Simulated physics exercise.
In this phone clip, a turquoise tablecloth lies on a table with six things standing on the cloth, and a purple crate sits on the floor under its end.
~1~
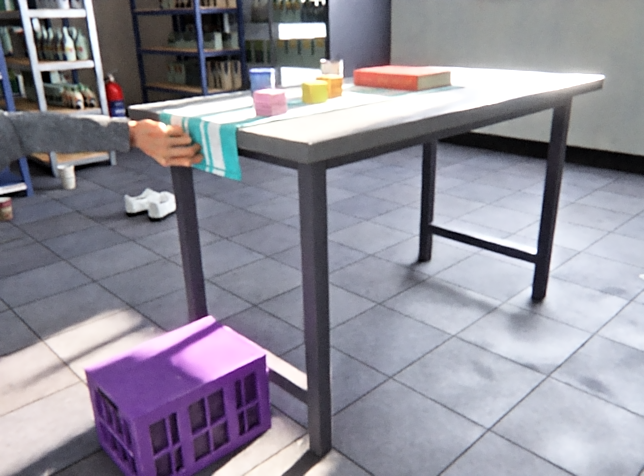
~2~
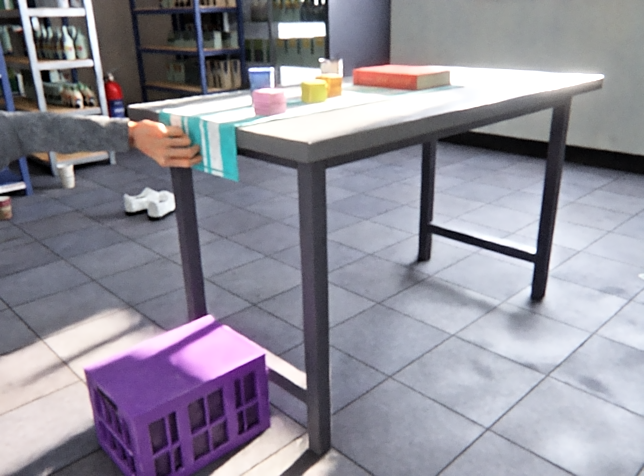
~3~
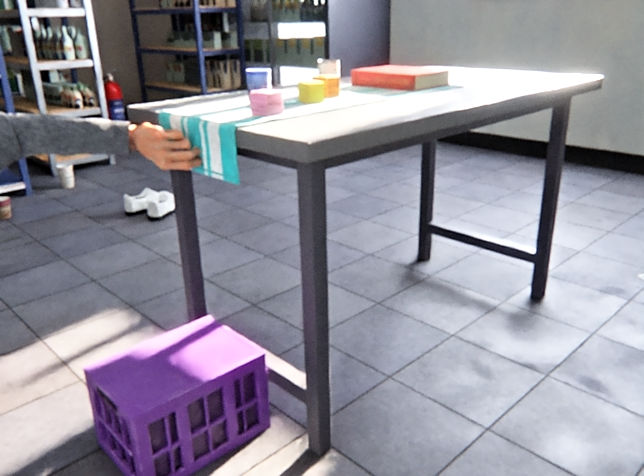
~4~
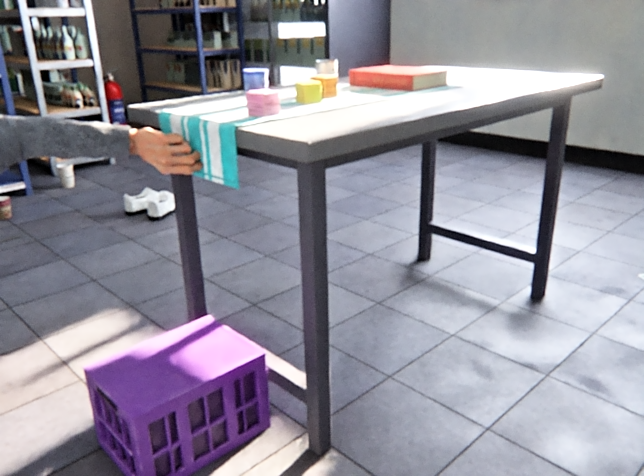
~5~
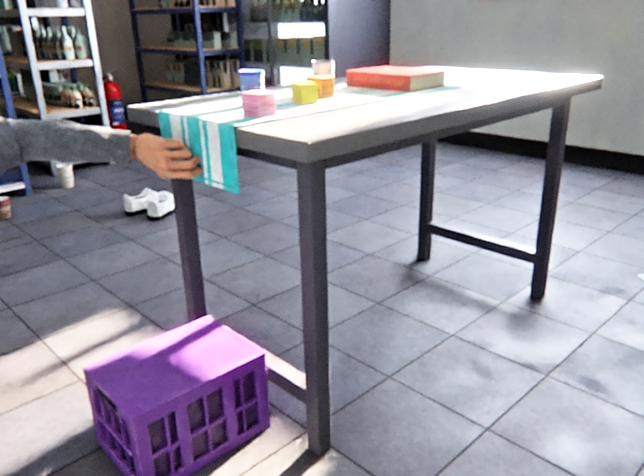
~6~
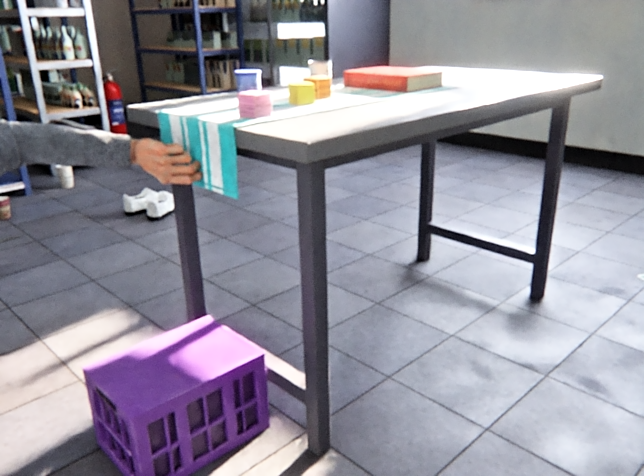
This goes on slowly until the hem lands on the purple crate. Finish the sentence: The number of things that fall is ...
The number of things that fall is four.
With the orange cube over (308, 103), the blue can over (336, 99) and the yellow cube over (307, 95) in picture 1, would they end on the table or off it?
Here's what happens: The orange cube leaves its perch, the blue can leaves its perch, the yellow cube leaves its perch.
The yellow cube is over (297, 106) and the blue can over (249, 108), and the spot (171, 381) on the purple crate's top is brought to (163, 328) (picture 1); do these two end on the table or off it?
The yellow cube ends up off the top and the blue can ends up off the top.
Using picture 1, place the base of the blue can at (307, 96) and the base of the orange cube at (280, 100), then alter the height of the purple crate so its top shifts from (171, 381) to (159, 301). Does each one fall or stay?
Well, the blue can is safe, and the orange cube is safe.
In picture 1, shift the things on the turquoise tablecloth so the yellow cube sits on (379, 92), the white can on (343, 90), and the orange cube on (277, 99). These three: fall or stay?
Yellow cube: Still up. White can: Still up. Orange cube: Gone off.
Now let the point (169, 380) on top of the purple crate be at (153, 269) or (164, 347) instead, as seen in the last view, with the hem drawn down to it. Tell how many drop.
We'd get 1 in the first case and 3 in the second.
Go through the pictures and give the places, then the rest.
Hem (241, 180); pink cube (270, 91); blue can (262, 70); yellow cube (314, 82); orange cube (329, 76); white can (331, 61); top of the crate (171, 381), in the first frame.
Hem (238, 181); pink cube (269, 91), in the second frame.
Hem (239, 184); blue can (258, 70), in the third frame.
Hem (239, 189); yellow cube (308, 82); top of the crate (170, 380), in the fourth frame.
Hem (240, 194); orange cube (320, 77), in the fifth frame.
Hem (238, 199); pink cube (254, 93); blue can (247, 71); yellow cube (301, 83); orange cube (317, 77); white can (320, 61), in the sixth frame.
A little later, hem near (206, 278); pink cube and blue can gone.
Next, hem near (209, 331); pink cube, blue can, yellow cube and orange cube gone.
When it is over, hem on the crate; pink cube, blue can, yellow cube and orange cube gone. The answer is four.
